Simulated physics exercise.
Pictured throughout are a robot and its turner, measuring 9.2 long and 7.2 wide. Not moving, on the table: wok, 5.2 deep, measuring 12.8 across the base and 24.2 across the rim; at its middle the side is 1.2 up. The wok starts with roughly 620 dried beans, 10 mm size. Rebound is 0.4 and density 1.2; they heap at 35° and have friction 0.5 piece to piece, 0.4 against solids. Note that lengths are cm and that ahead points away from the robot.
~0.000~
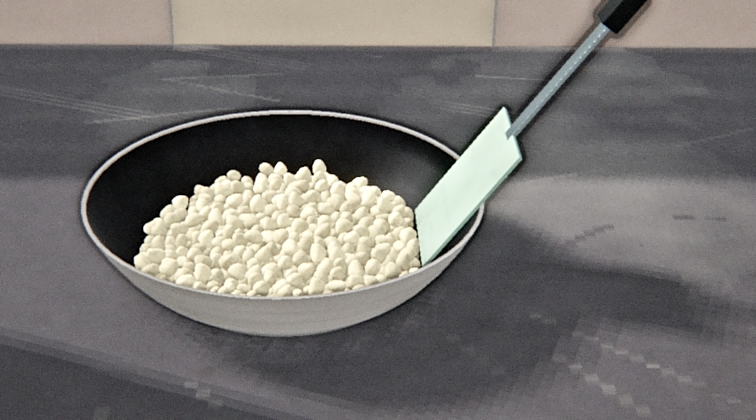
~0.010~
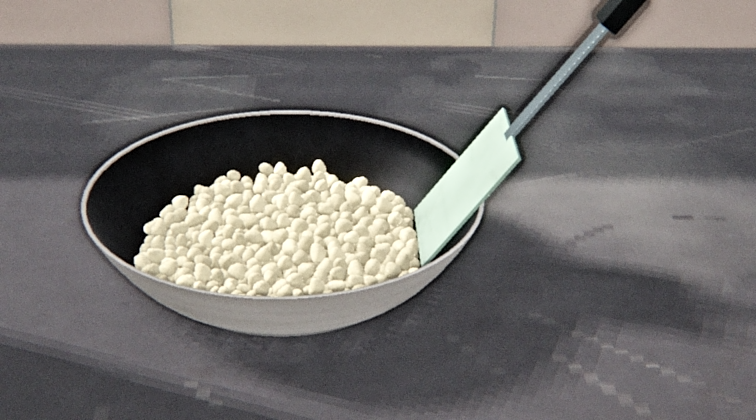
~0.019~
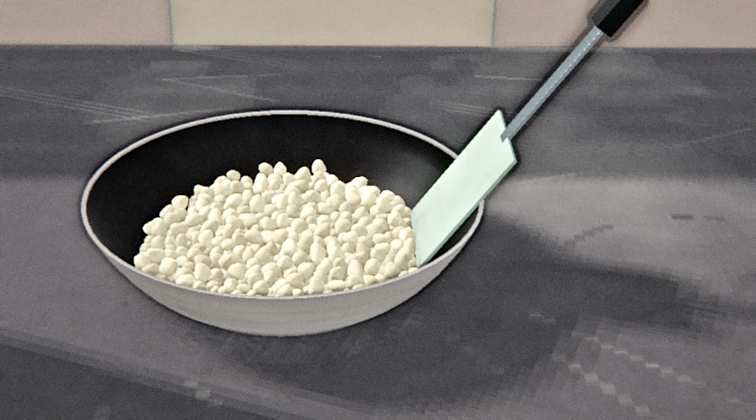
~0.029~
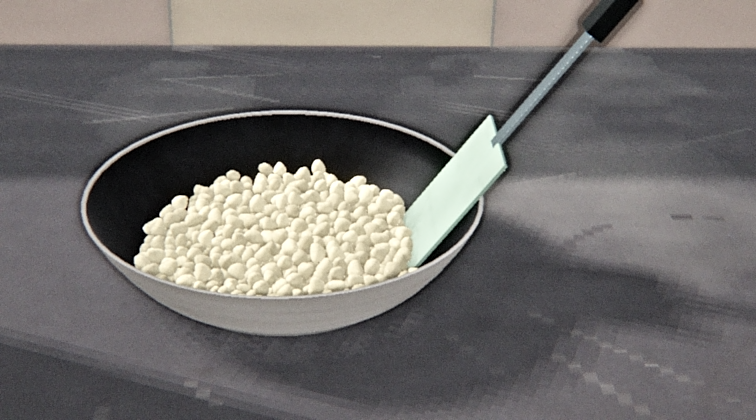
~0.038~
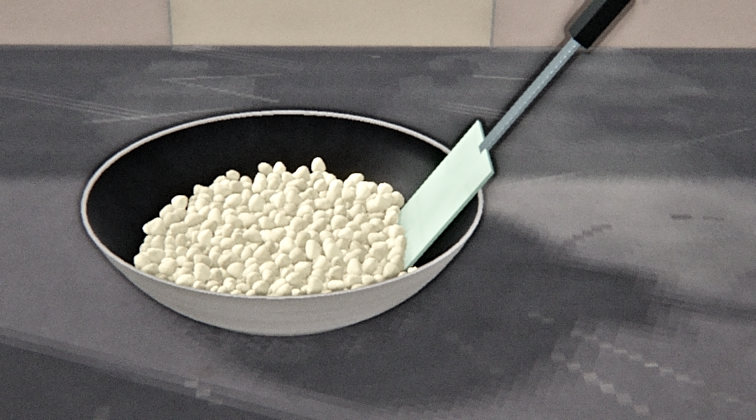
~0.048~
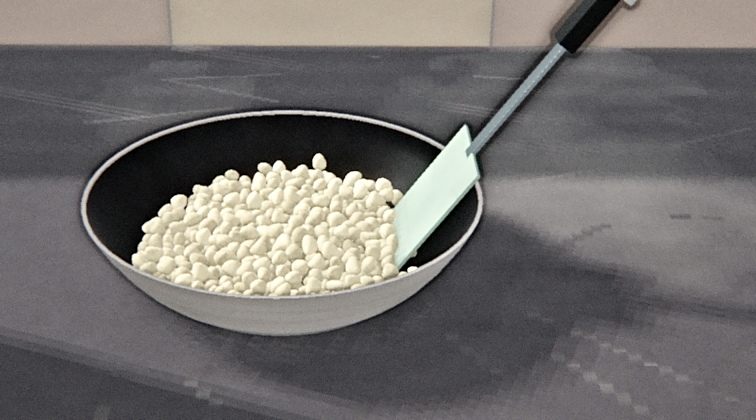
Wok of pale dried beans sitting still on a dark table while a pale green turner slides slightly left and down into it.
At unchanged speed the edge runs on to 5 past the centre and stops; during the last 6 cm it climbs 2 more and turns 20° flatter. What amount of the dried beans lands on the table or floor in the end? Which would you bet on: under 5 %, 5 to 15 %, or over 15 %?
I would bet on under 5 %.
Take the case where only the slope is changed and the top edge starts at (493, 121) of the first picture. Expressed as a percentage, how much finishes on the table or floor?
I'd estimate close to 0 per cent.
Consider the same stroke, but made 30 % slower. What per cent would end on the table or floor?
Estimated share: Some 0 %.
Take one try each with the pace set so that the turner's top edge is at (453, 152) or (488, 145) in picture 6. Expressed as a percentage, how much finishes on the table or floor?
Roughly 0 per cent, then roughly 0 per cent.
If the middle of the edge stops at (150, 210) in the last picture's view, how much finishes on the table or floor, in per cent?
Approximately 25 per cent, I reckon.
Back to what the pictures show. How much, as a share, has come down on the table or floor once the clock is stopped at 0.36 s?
Roughly 2 percent of it.
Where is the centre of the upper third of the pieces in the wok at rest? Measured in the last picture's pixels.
The centre sits at about (157, 216).
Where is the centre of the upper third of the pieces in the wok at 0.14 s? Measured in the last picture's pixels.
Roughly pixel (195, 227).
After 0.09 s, sloping 54°, highest piece 11 above the table; 615 in the wok, 1 on the blade or in flight.
After 0.14 s, sloping 46°, highest piece 20 above the table; 615 in the wok, 1 on the blade or in flight.
After 0.36 s, sloping 34°, highest piece 33 above the table; 605 in the wok, 10 on the table or floor, 1 on the blade or in flight.
After 1.41 s, sloping 34°, highest piece 6 above the table; 605 in the wok, 11 on the table or floor.
In the end, 605 in the wok, 11 on the table or floor. That is 2 % on the table or floor.
